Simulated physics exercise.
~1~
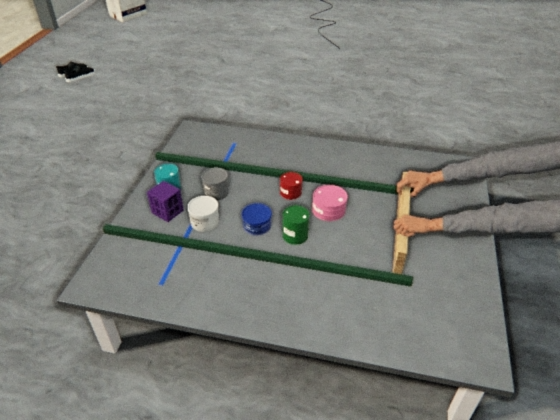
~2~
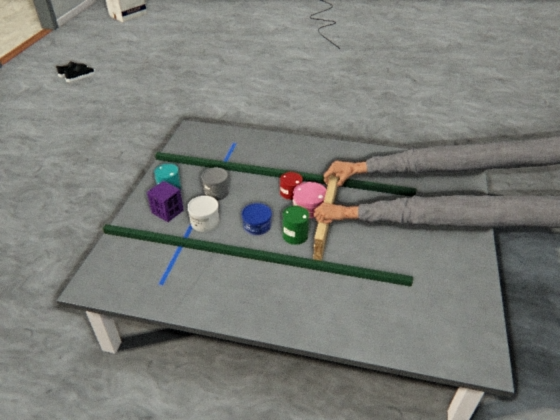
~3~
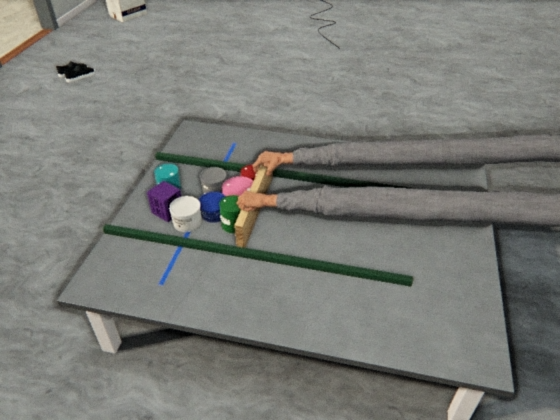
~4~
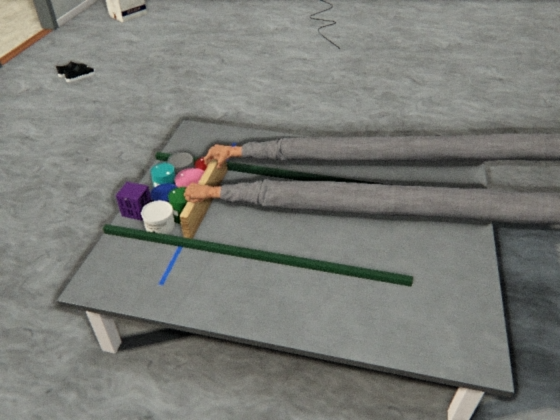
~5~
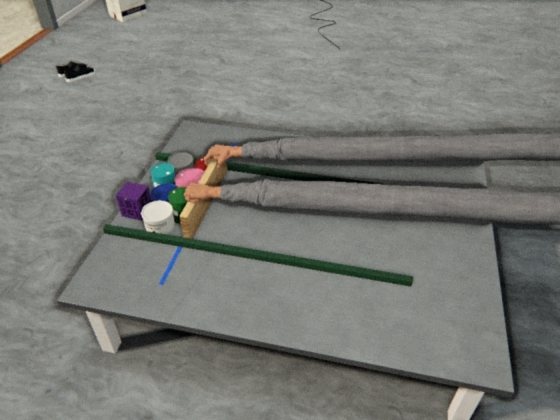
At the start, two hands hold a wooden plank upright at the right end of two green rails on a raised grey platform, with colourful canisters, pails and a purple crate spread out to the left. The hands push the plank left, and it meets the pink canister and carries it along. Farther on, the green, red and blue containers are moving too, bunching up near the blue tape. The push continues past much of the tape, shifting the whole cluster toward the left edge. Finally the plank stops, and every item remains on the platform.
